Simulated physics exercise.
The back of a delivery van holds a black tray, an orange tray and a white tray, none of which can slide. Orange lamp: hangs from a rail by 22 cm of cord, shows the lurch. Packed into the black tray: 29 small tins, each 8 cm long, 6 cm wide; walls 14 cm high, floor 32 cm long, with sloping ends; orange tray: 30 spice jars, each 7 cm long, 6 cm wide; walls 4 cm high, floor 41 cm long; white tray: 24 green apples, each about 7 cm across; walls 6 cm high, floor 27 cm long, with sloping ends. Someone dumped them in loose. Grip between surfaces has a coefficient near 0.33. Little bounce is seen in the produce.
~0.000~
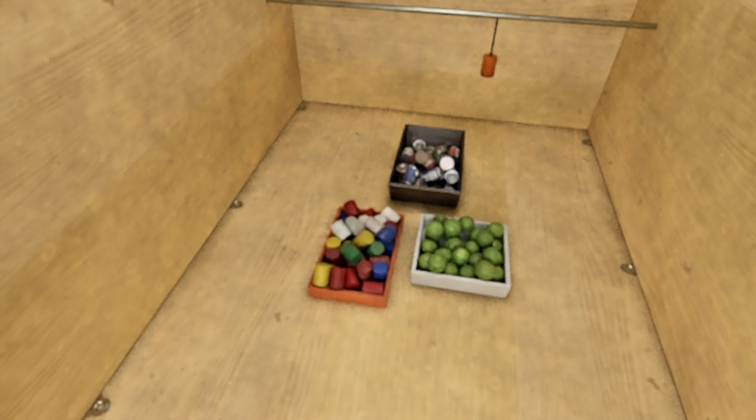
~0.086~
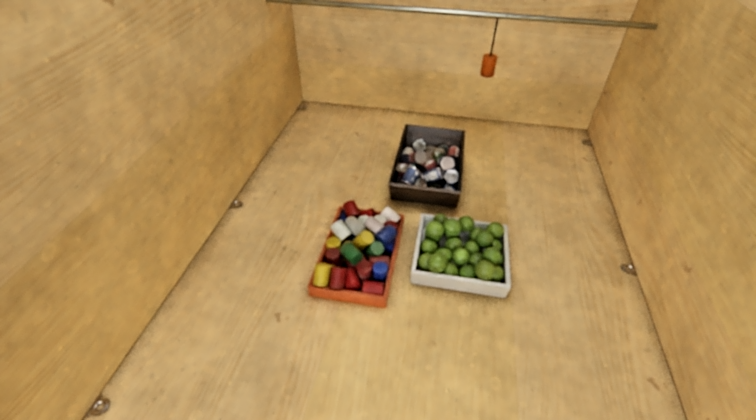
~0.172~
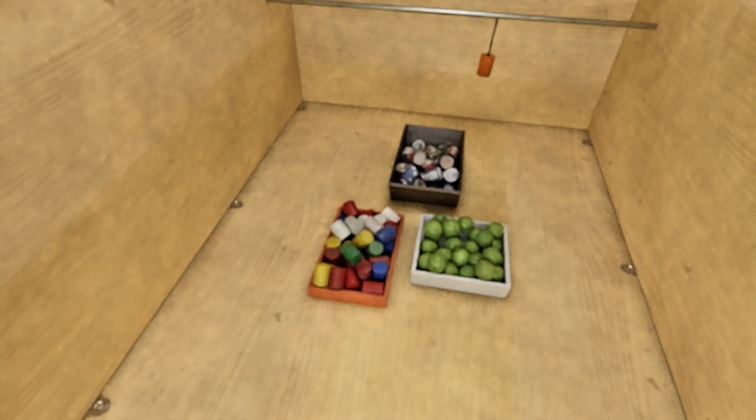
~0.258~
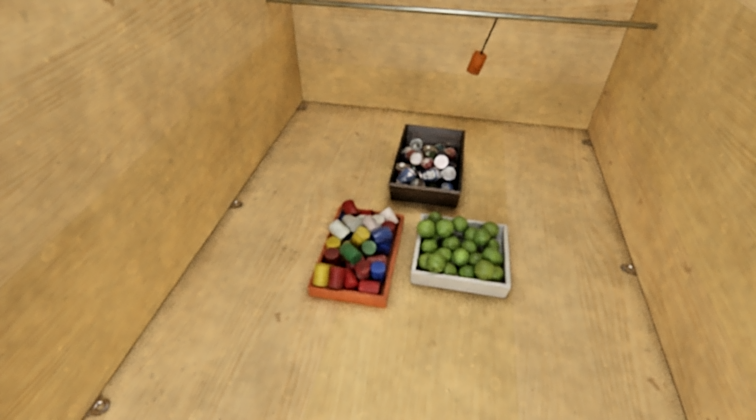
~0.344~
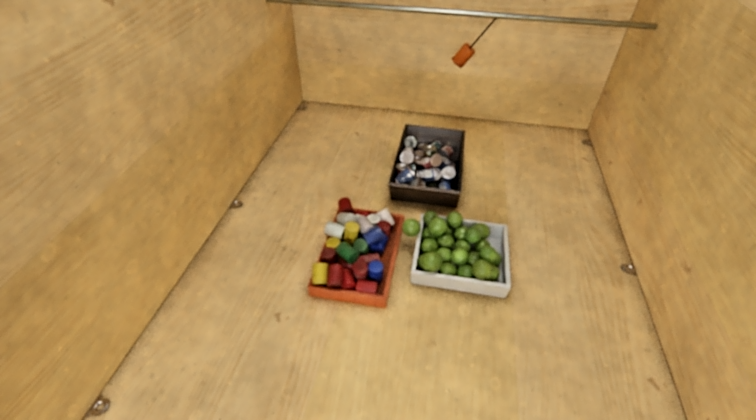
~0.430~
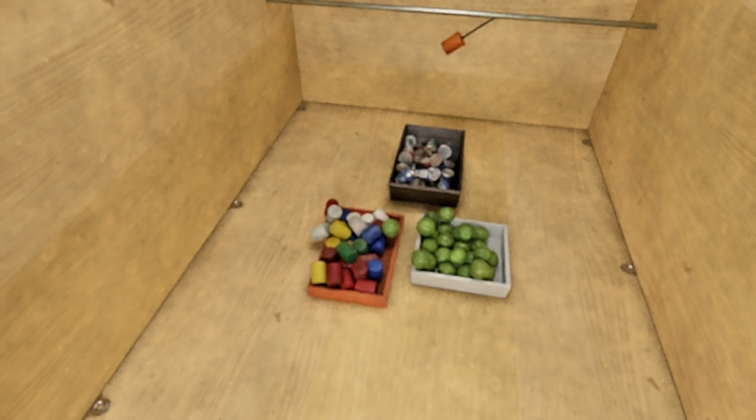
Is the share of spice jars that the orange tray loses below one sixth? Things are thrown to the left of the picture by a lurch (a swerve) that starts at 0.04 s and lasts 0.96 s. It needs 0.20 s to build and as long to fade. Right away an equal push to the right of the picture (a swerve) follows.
No.
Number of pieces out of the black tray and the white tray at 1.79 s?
Roughly - black tray: 0; white tray: 8.
After 0.77 s, the black tray has all 29, the orange tray is down by 8 of 30 and the white tray is down by 6 of 24.
After 1.20 s, the black tray has all 29, the orange tray is down by 9 of 30 and the white tray is down by 6 of 24.
After 1.79 s, the black tray has all 29, the orange tray is down by 10 of 30 and the white tray is down by 9 of 24.
Outcome (at 2.56 s), the black tray is down by 1 of 29, the orange tray is down by 10 of 30 and the white tray is down by 9 of 24. Asked share, 10 of 30, 33 per cent.
